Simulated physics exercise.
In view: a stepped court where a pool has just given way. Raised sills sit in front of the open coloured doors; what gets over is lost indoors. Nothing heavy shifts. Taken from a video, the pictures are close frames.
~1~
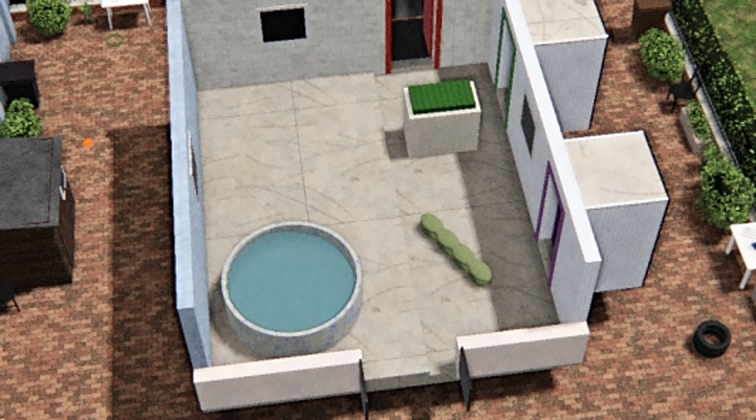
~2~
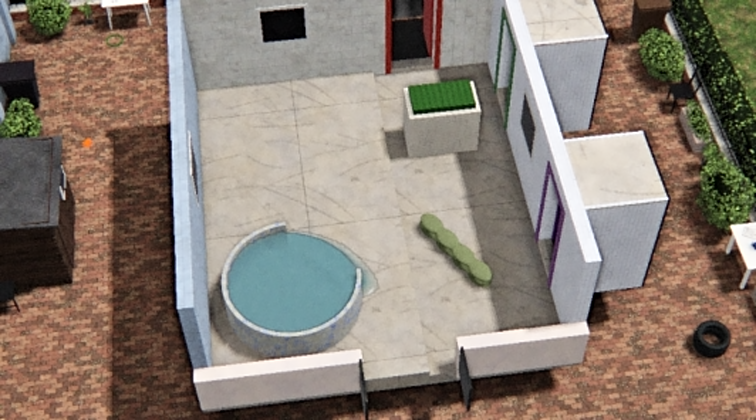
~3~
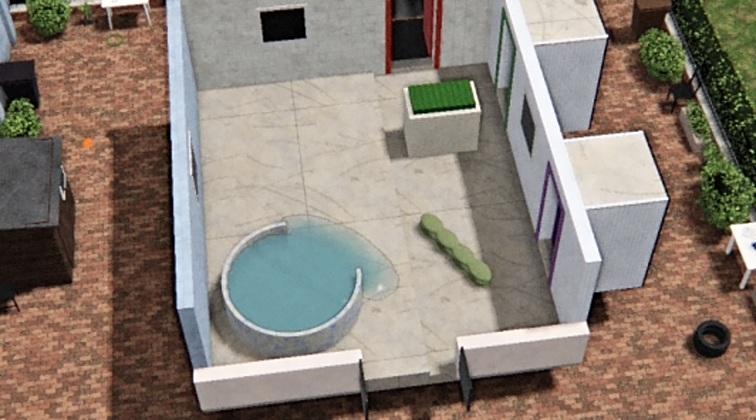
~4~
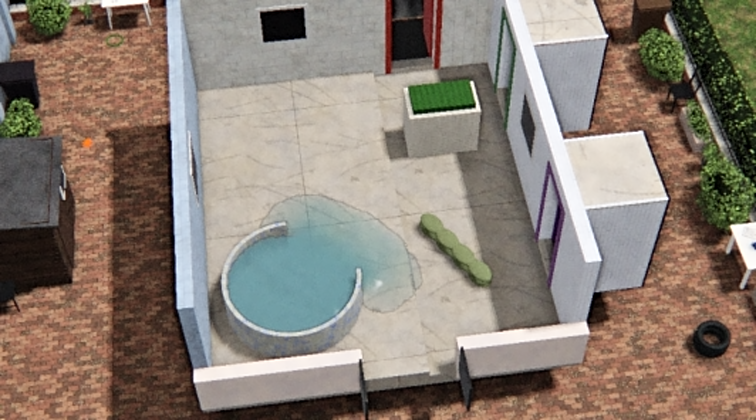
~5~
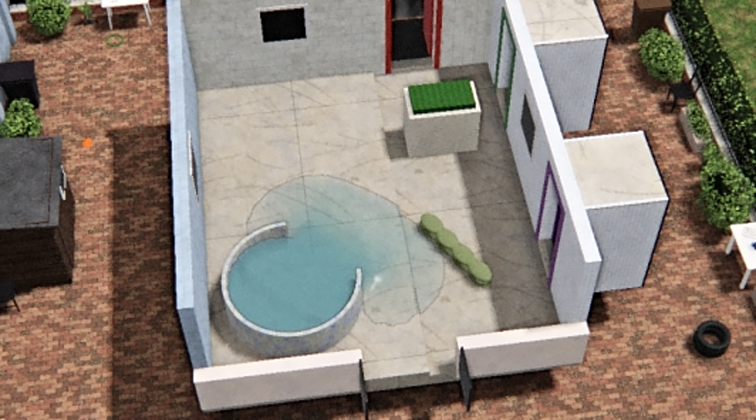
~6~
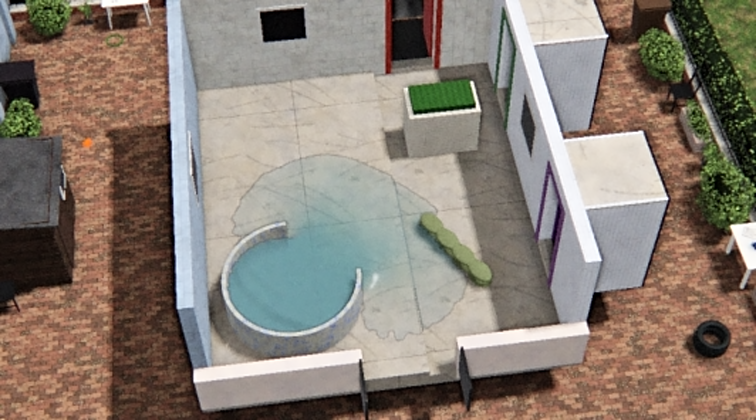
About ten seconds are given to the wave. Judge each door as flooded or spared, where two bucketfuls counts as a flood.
The purple door is spared, the green door is spared, the red door is flooded.
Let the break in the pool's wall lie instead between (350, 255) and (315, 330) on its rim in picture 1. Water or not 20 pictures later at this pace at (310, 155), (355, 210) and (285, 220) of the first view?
Bone-dry, bone-dry, bone-dry.
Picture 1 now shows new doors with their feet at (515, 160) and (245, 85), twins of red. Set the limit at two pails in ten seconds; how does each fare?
Taken in sequence: Exceeded, then not exceeded.
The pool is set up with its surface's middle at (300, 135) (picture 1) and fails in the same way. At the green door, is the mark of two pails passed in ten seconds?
So the green door crosses the line, if you ask me.
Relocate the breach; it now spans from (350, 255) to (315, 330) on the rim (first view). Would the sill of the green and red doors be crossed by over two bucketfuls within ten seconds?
Checking the doors, green door comes in lower; red door, on the other hand, comes in lower.
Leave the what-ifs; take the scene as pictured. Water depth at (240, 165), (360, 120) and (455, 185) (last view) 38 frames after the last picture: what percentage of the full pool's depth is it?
About 6 per cent, then 8 per cent, then 10 per cent.
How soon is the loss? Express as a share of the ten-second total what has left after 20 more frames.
Near 20 %.
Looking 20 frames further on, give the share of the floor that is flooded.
Roughly 70 percent.
A moment on, water covers 40 % of the floor; the purple door not reached, the green door not reached, the red door not reached.
Next, water covers 55 % of the floor; the purple door not reached, the green door wet at the sill, nothing in, the red door wet at the sill, nothing in.
Then, water covers 70 % of the floor; the purple door wet at the sill, nothing in, the green door wet at the sill, nothing in, the red door over two buckets in.
Later, water covers 80 % of the floor; the purple door wet at the sill, nothing in, the green door under two buckets in, the red door over two buckets in.
In the end, water covers 85 % of the floor; the purple door under two buckets in, the green door under two buckets in, the red door far over two buckets in.
